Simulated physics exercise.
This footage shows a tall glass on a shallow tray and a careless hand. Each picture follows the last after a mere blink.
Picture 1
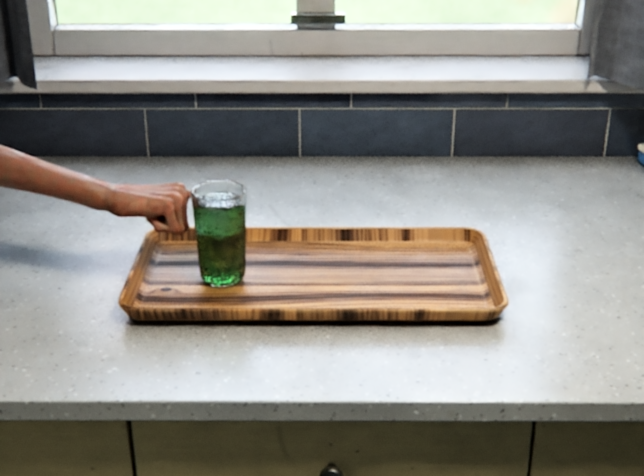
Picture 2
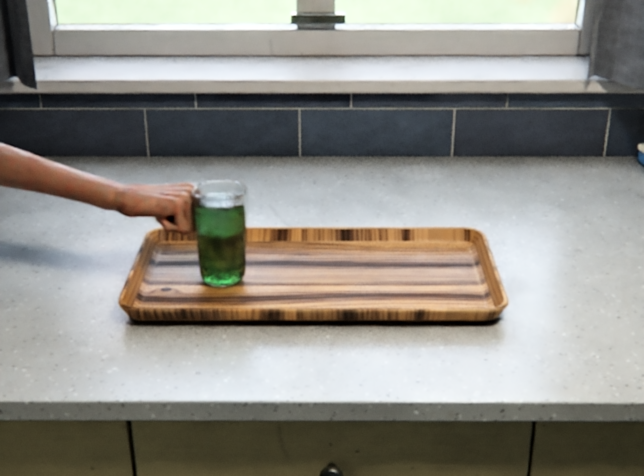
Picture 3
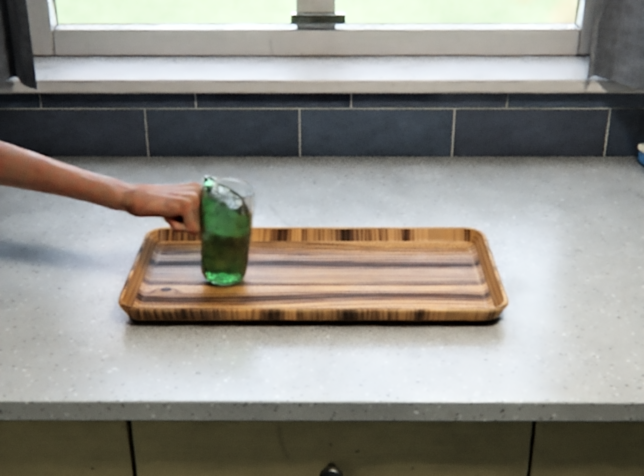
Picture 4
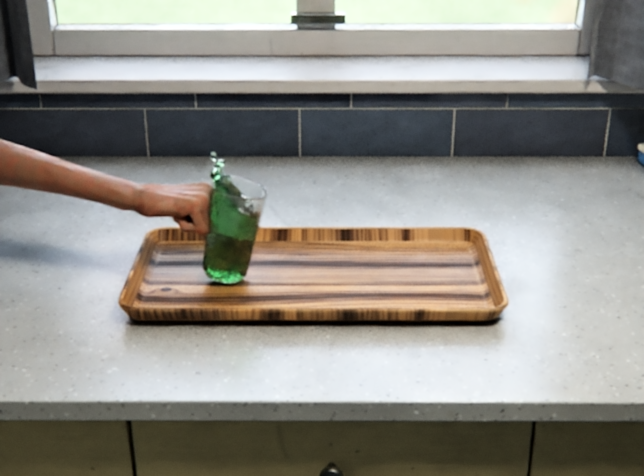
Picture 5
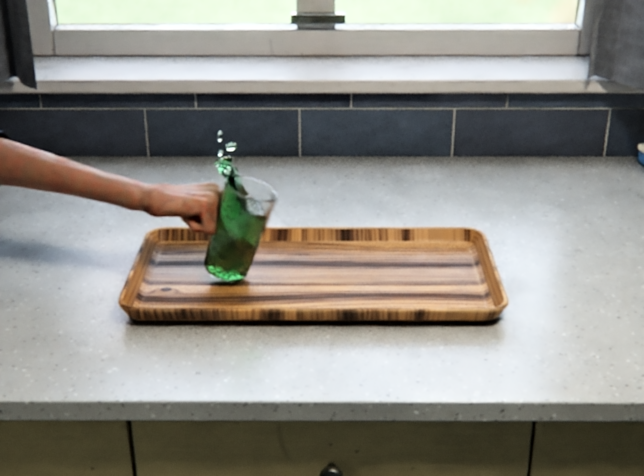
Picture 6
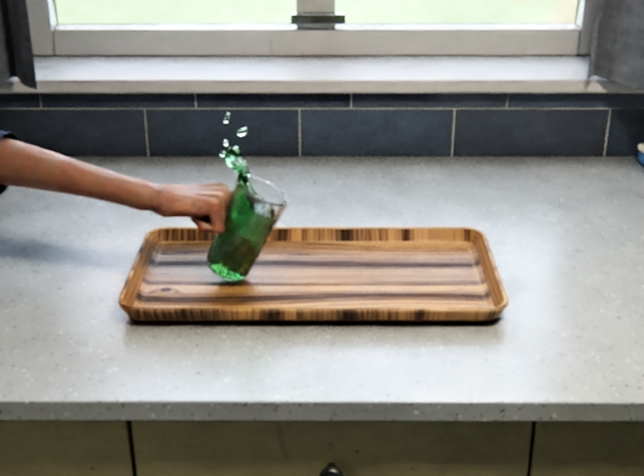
On a kitchen counter, a hand tilts a green glass rightward on a tray, splashing droplets upward.
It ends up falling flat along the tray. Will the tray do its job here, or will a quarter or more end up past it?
A quarter or more ends up past it.
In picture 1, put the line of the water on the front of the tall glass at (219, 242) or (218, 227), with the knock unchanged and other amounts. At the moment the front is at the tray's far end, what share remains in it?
In order, 45 and 55 in a hundred.
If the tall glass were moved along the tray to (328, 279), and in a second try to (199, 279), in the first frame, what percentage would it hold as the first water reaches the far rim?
65 %, then 45 %.
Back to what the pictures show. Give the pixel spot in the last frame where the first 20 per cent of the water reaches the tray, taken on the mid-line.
(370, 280).
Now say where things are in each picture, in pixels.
Tilt 0°; right rim (244, 191); surface from (196, 199) to (243, 199); the tray's far rim is at (494, 266); the tray is clear ahead, in the first picture.
Tilt 0°; right rim (245, 191); surface from (196, 199) to (243, 200), in the second picture.
Tilt 6°; right rim (255, 192); surface from (206, 186) to (244, 200); 1 per cent is over the edge, in the third picture.
Tilt 12°; right rim (265, 194); surface from (216, 187) to (258, 210); 3 per cent is over the edge, in the fourth picture.
Tilt 19°; right rim (276, 197); surface from (222, 205) to (267, 211); 4 per cent is over the edge, in the fifth picture.
Tilt 25°; right rim (286, 201); surface from (228, 212) to (277, 210); 5 per cent is over the edge, in the sixth picture.
A moment on, the tall glass lies on its side and 87 per cent is in the glass, 3 on the tray and 10 above or beyond its rim.
Next, the tall glass lies on its side and 45 per cent is in the glass, 49 on the tray and 6 above or beyond its rim.
Then the tall glass lies on its side and 26 per cent is in the glass, 51 on the tray and 22 above or beyond its rim.
Later the tall glass lies on its side and 15 per cent is in the glass, 51 on the tray and 35 above or beyond its rim.
Finally, 65 per cent is held by tray and glass, 35 is off the tray.
